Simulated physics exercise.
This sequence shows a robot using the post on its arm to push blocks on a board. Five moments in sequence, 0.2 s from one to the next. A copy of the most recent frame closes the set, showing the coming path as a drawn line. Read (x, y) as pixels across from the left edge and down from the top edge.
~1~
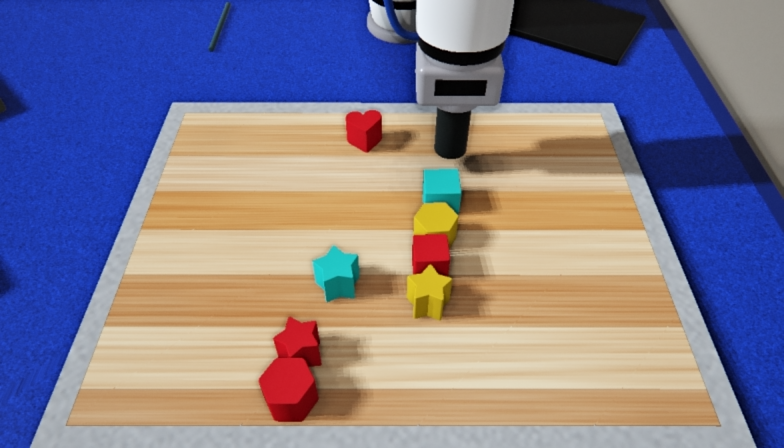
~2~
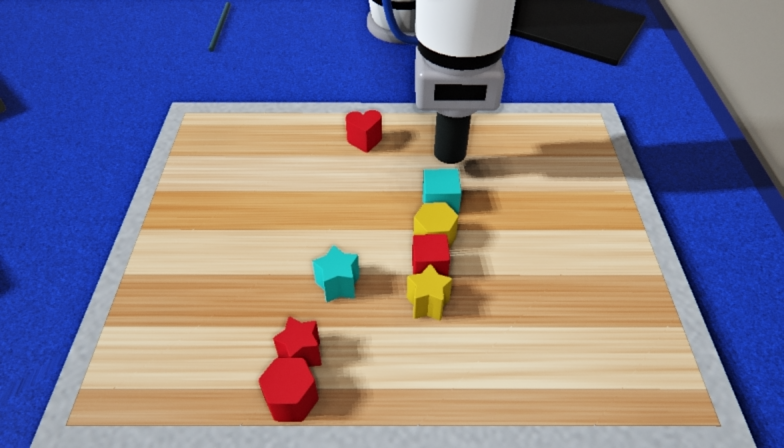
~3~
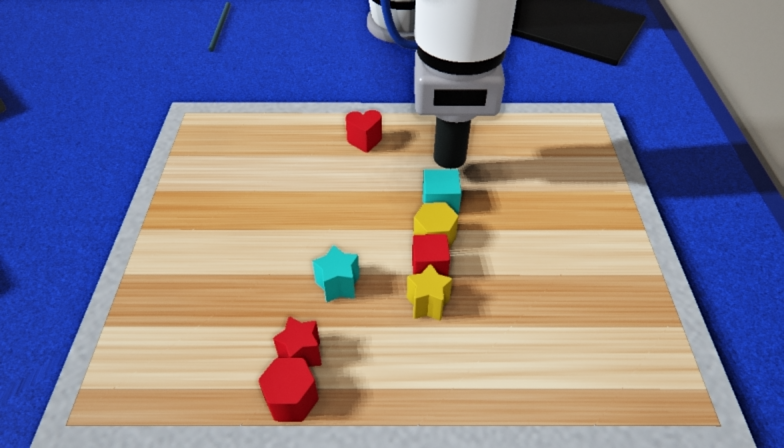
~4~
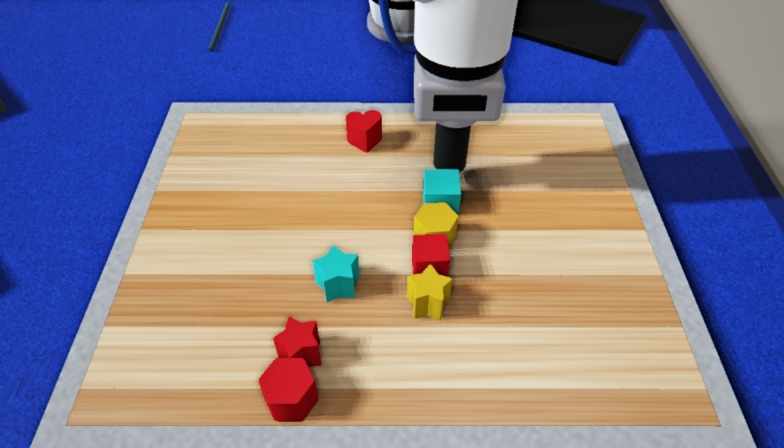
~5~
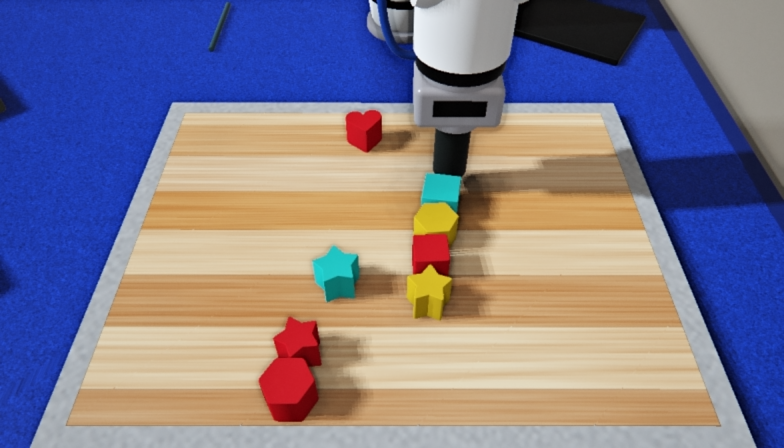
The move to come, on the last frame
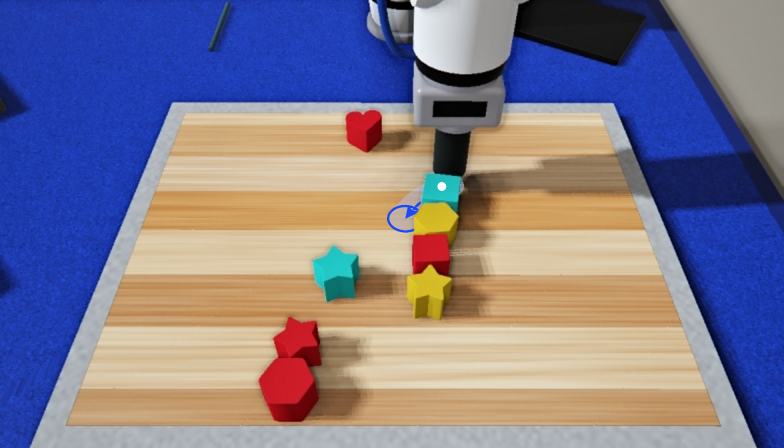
At first, a robot arm's dark post stands just behind a column of a turquoise square, yellow hexagon, red square and yellow star on a wooden board. The post inches toward the column until it meets the turquoise block, which shifts very slightly forward while the other blocks stay put.
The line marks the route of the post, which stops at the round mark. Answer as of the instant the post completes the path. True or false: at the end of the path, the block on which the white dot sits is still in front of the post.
That is true.
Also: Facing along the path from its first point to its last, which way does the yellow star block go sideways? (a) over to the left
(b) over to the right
The answer is a.
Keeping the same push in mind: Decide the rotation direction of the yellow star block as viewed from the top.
It swings round clockwise.
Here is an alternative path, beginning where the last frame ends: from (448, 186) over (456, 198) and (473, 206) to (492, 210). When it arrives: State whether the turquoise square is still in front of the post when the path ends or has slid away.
Looking at the end of the path, the turquoise square has slipped free of the post.
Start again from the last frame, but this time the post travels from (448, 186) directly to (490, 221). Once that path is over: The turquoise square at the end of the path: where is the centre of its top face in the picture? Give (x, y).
In the picture, that point is around (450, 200).
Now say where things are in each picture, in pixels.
In the first frame, lower end of the post at (450, 149), tops of blocks, yellow star block at (430, 283), red square at (431, 247), yellow hexagonal block at (436, 216), turquoise square at (442, 181).
In the second frame, post at (450, 154), blocks as before.
In the third frame, post at (450, 158), blocks as before.
In the fourth frame, post at (450, 164), blocks as before.
In the fifth frame, post at (449, 169), yellow star block at (430, 283), red square at (431, 247), yellow hexagonal block at (436, 216), turquoise square at (442, 186).
The drawn path runs from (448, 186) through (432, 195) and (417, 205) to (405, 218); the dot is on the turquoise square.
On the path given first. Halfway along, post at (425, 183); yellow star block at (430, 296); red square at (431, 262); yellow hexagonal block at (429, 232); turquoise square at (425, 203), turned 20° anticlockwise.
At the end, post at (406, 202); yellow star block at (433, 317), turned 25° clockwise; red square at (436, 284), turned 20° anticlockwise; yellow hexagonal block at (426, 253), turned 20° anticlockwise; turquoise square at (412, 224), turned 35° anticlockwise.
